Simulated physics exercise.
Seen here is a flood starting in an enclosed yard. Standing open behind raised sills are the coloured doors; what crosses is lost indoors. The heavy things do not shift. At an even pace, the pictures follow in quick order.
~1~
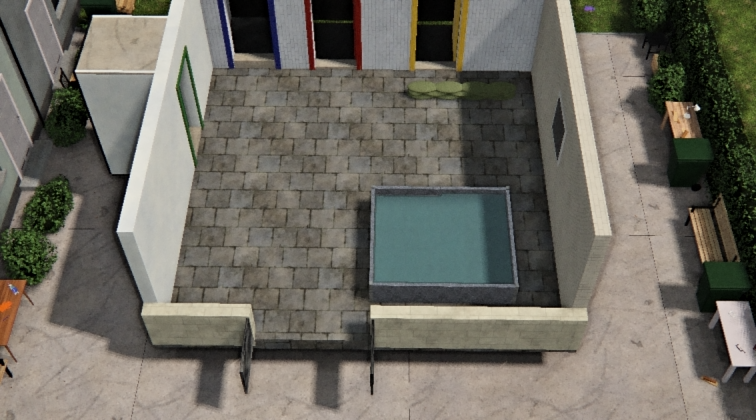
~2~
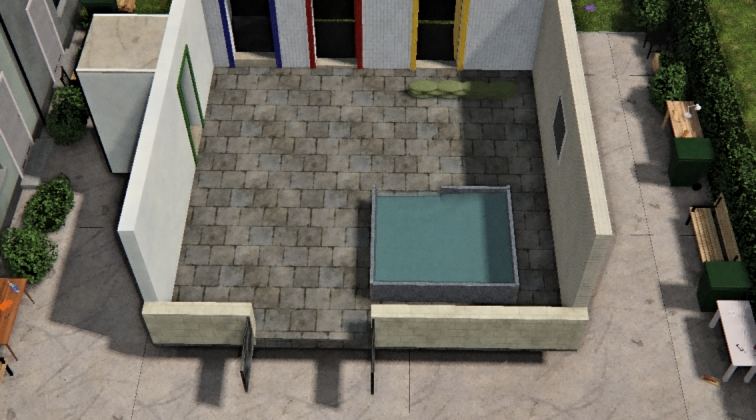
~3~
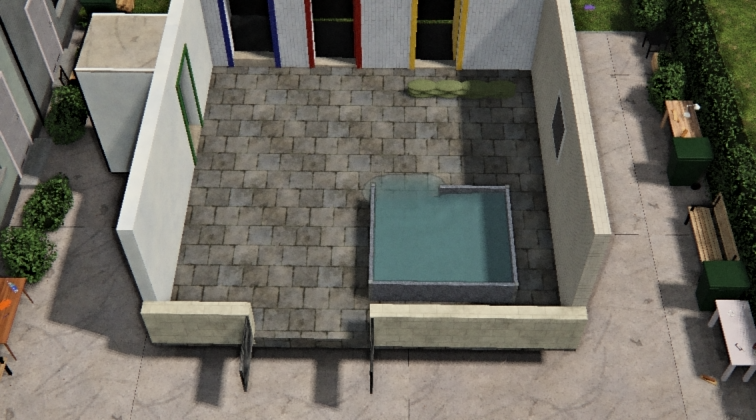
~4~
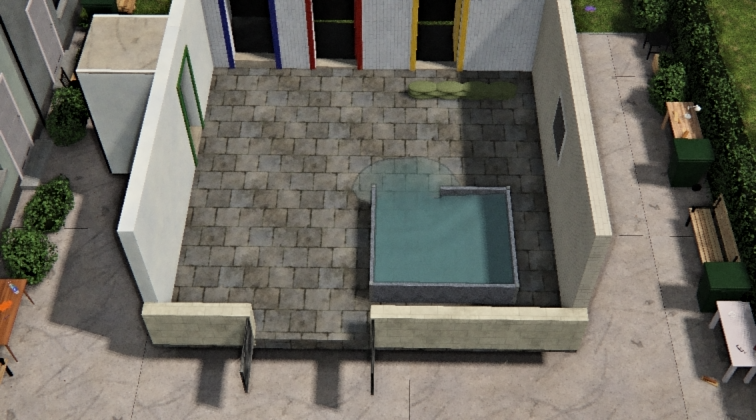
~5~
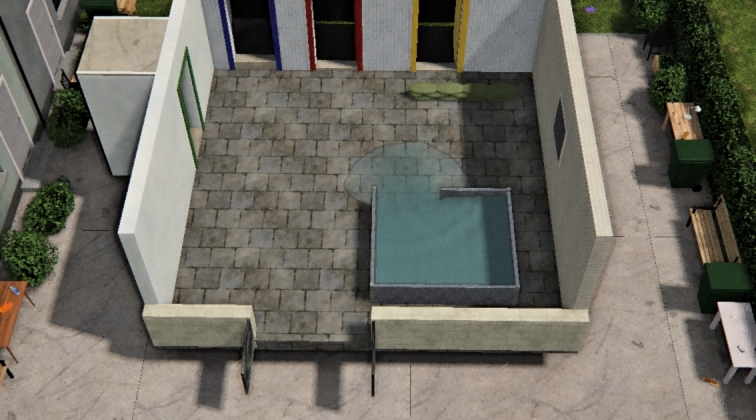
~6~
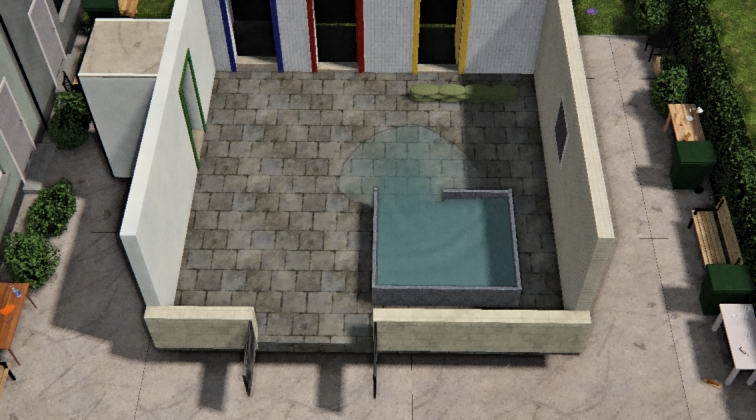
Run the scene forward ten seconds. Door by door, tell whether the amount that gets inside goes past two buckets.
Door by door: The blue door stays at two buckets or less, the green door stays at two buckets or less, the red door goes past two buckets, the yellow door goes past two buckets.
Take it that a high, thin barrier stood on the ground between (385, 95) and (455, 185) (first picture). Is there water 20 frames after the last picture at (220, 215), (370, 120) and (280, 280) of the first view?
Results in order: Bone-dry / swamped / bone-dry.
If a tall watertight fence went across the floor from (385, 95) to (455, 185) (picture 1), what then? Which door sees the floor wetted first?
I'd go with the red door.
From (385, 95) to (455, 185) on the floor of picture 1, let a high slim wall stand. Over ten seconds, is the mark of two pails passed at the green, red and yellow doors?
Briefly, green remains below; red ends up above; yellow remains below.
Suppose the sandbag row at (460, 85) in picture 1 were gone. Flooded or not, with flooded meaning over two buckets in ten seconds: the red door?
Note - red door tops the line.
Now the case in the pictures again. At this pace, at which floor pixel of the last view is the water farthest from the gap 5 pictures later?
At roughly (382, 77).
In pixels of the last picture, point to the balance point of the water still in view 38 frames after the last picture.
I'd say near (394, 171).
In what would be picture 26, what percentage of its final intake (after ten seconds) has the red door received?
I make it 45 per cent.
A moment on, water covers 20 % of the floor; the blue door not reached, the green door not reached, the red door not reached, the yellow door not reached.
Next, water covers 30 % of the floor; the blue door not reached, the green door not reached, the red door under two buckets in, the yellow door wet at the sill, nothing in.
Then, water covers 45 % of the floor; the blue door wet at the sill, nothing in, the green door not reached, the red door over two buckets in, the yellow door wet at the sill, nothing in.
Later, water covers 65 % of the floor; the blue door wet at the sill, nothing in, the green door wet at the sill, nothing in, the red door over two buckets in, the yellow door under two buckets in.
In the end, water covers 90 % of the floor; the blue door wet at the sill, nothing in, the green door wet at the sill, nothing in, the red door far over two buckets in, the yellow door over two buckets in.
